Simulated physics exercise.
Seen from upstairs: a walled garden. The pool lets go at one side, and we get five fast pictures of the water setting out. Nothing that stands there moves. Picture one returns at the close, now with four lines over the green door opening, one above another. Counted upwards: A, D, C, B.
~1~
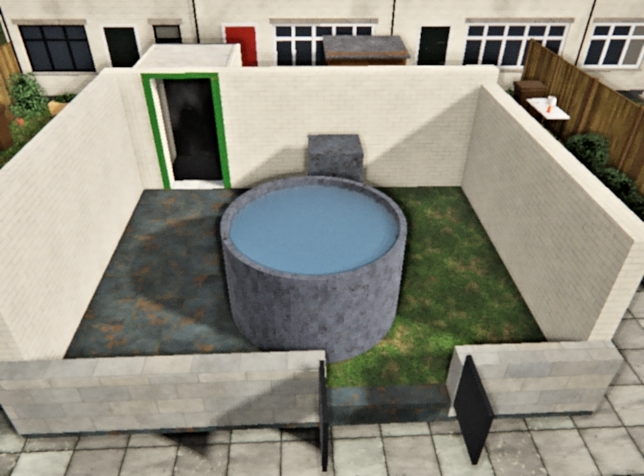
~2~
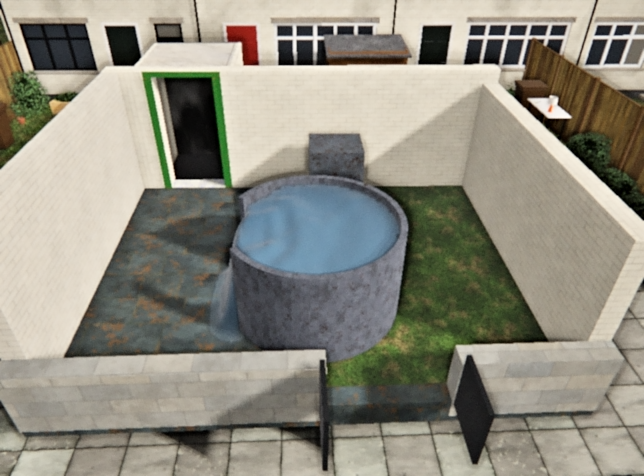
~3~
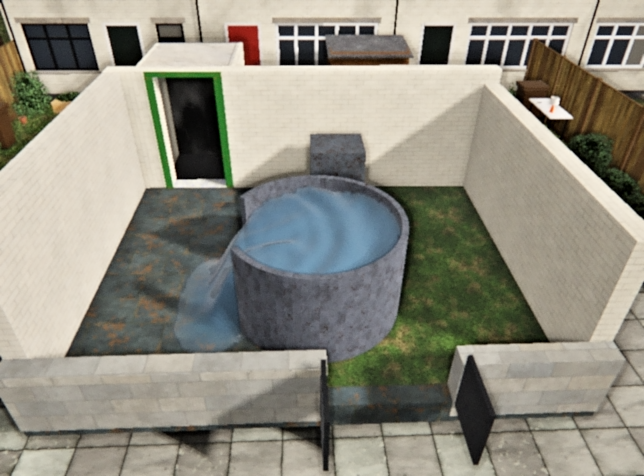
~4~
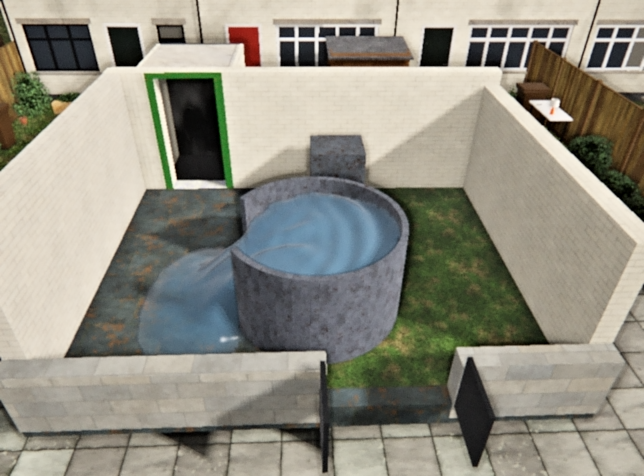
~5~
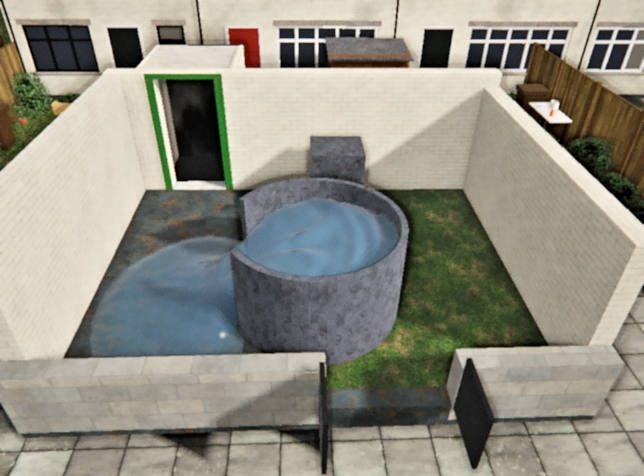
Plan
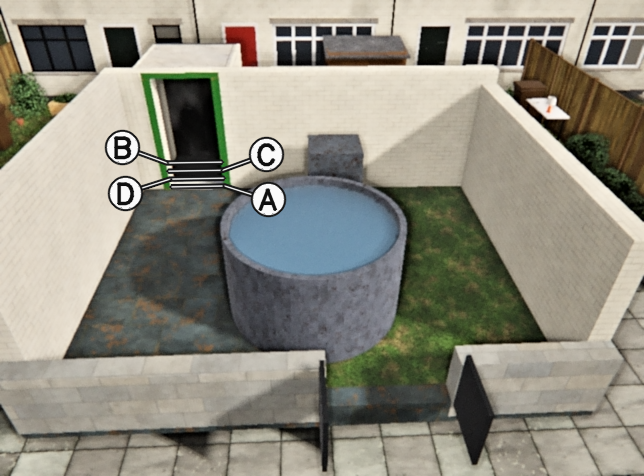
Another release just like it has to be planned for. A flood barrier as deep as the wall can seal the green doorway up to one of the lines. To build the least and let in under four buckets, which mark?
I would pick height C.
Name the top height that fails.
That is height D.
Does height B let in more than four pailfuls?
No.
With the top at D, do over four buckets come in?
Yes, it does.
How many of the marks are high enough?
Two.
On the marked copy, A at (198, 186); B at (194, 162); C at (195, 170); D at (196, 178); from the bottom up A, D, C, B.
With A, dozens of bucketfuls pour in.
With B, nothing gets over.
With C, a bucket or two gets in.
With D, some 15 bucketfuls get in.
